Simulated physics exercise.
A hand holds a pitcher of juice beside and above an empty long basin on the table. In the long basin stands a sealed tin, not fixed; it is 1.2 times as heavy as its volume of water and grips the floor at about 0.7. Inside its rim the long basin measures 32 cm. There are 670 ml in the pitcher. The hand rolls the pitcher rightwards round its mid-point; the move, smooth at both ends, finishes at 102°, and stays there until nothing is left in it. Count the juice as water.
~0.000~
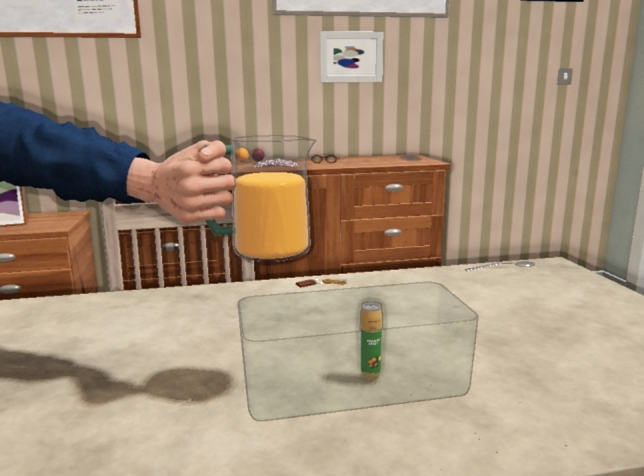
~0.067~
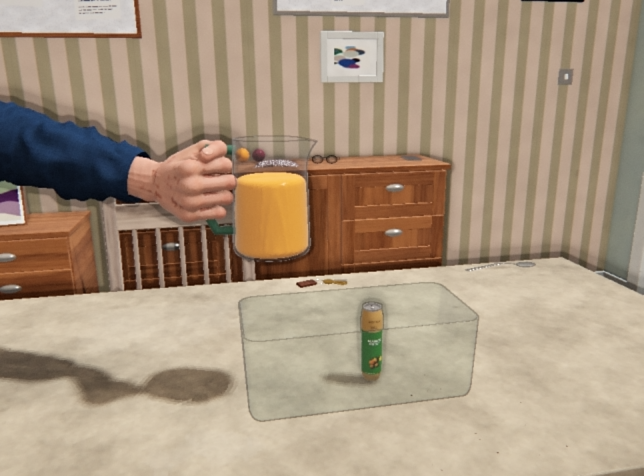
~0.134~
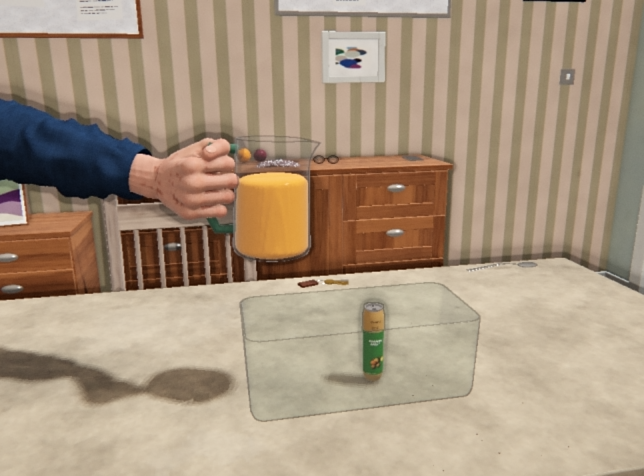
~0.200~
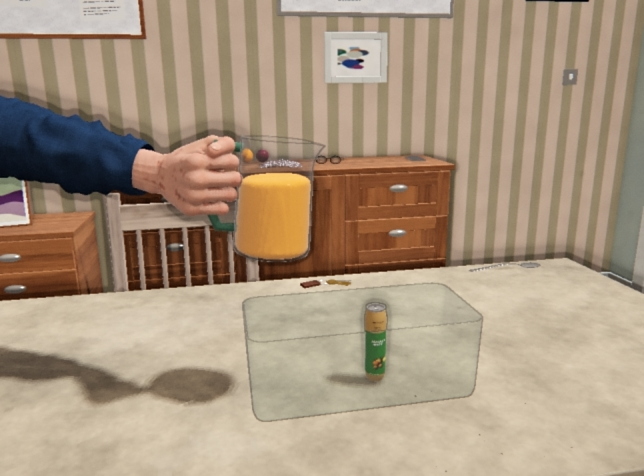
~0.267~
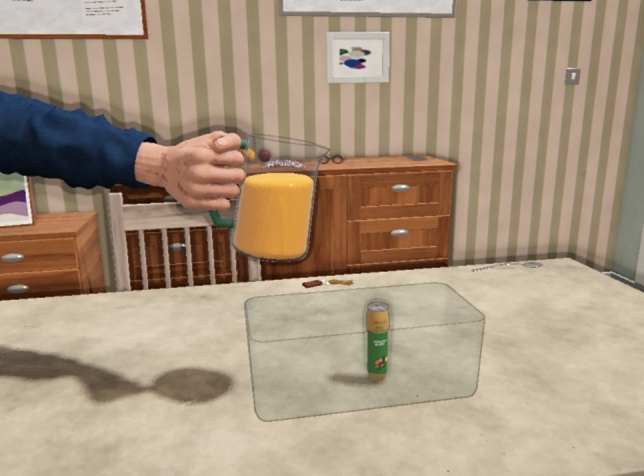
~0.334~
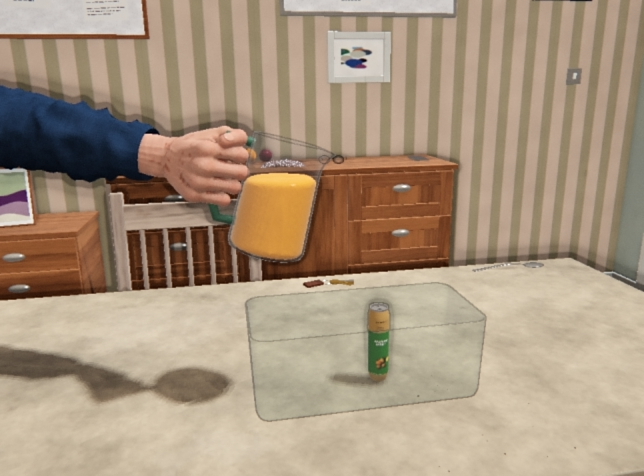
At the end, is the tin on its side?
The tin keeps standing.
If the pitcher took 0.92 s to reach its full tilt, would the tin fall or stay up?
Then it remains upright.
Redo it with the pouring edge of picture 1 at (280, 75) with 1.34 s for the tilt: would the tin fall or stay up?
Then it goes over.
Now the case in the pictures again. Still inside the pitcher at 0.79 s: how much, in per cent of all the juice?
Near 98 in a hundred.
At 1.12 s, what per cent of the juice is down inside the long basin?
About 20 per cent.
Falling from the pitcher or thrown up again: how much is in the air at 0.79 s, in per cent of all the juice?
About 3 per cent.
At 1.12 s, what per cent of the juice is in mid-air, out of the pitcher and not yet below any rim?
Near 24 in a hundred.
Then, 0.79 s in, the tilt is 65° and 97 per cent is still to pour; the tin stands where it began.
Then, 1.12 s in, the tilt is 95° and 56 per cent is still to pour; the tin stands where it began.
Then, 1.46 s in, the tilt is 102° and 12 per cent is still to pour; the tin stands where it began.
Then, 1.84 s in, the tilt is 102° and 1 per cent is still to pour; the tin stands where it began.
Finally, the tin stands where it began.
